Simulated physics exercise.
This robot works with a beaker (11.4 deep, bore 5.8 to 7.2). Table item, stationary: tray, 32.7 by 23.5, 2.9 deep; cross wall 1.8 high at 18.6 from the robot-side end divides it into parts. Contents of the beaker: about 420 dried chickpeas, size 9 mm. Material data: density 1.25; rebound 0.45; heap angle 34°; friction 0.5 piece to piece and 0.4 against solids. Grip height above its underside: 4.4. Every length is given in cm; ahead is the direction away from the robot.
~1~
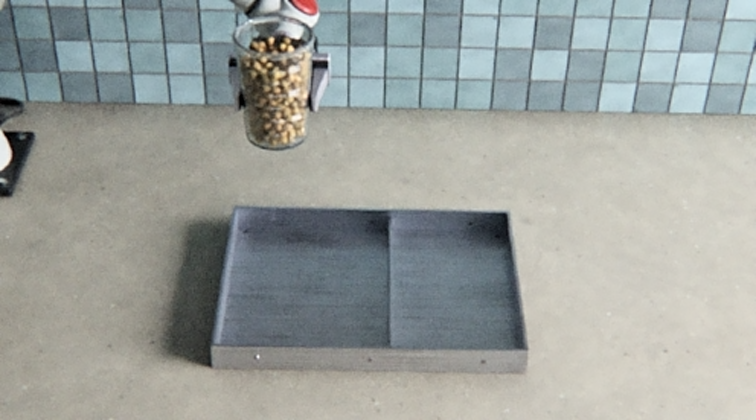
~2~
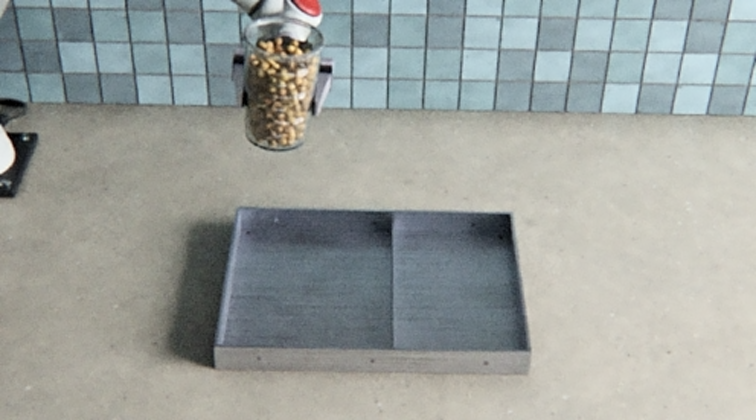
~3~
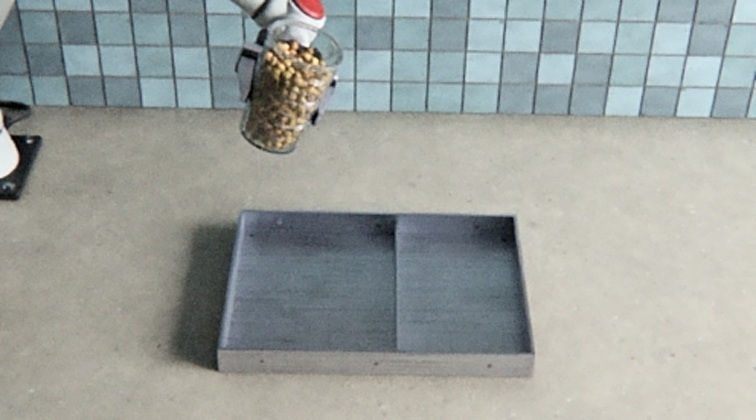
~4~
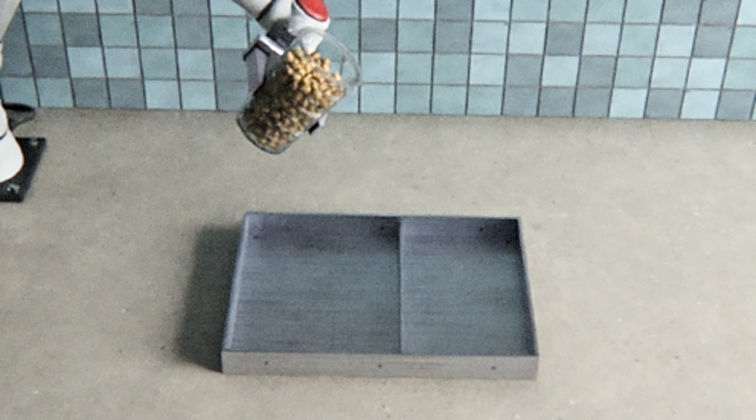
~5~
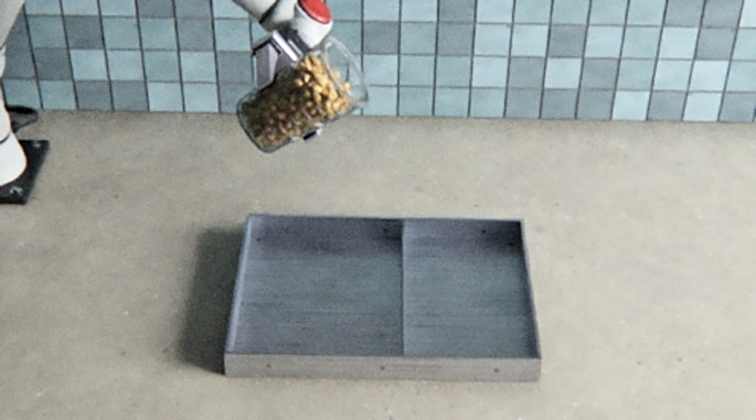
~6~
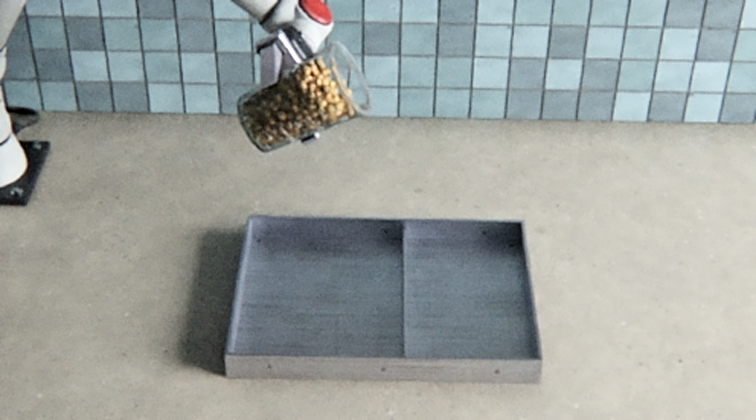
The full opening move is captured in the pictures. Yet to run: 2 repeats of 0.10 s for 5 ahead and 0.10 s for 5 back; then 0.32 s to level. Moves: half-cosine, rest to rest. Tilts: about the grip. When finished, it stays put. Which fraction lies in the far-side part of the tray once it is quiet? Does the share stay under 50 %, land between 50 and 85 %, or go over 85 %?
It stays under 50 %.
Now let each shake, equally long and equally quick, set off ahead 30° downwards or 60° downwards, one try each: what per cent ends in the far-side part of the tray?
Result: Approx. 10 % and 5 %, one try each.
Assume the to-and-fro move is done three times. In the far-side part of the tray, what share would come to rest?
Roughly 30 percent.
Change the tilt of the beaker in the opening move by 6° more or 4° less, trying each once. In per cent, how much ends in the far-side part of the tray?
Some 30 and 20 per cent.
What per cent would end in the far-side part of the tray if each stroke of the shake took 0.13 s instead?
In that case around 15 per cent.
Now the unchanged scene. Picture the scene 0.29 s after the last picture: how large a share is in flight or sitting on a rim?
Reading at that time: Some 23 per cent.
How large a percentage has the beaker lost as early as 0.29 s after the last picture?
Roughly 25 percent is out.
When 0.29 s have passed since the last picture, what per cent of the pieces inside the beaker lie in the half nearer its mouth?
Near 40 %.
Then, 0.29 s on, tilted 60° forward, highest piece 30 above the table; 319 in the beaker, 97 in flight or on a rim.
Then, 0.58 s on, tilted 25° forward, highest piece 32 above the table; 248 in the beaker, 90 in the far-side part, 16 in the robot-side part, 16 on the table or floor, 46 in flight or on a rim.
Then, 0.92 s on, level, highest piece 30 above the table; 248 in the beaker, 111 in the far-side part, 29 on the table or floor, 28 in the robot-side part.
Then, 1.97 s on, level, highest piece 30 above the table; 248 in the beaker, 111 in the far-side part, 29 on the table or floor, 28 in the robot-side part.
In the end, 248 in the beaker, 111 in the far-side part, 29 on the table or floor, 28 in the robot-side part. That is 27 % in the far-side part of the tray.
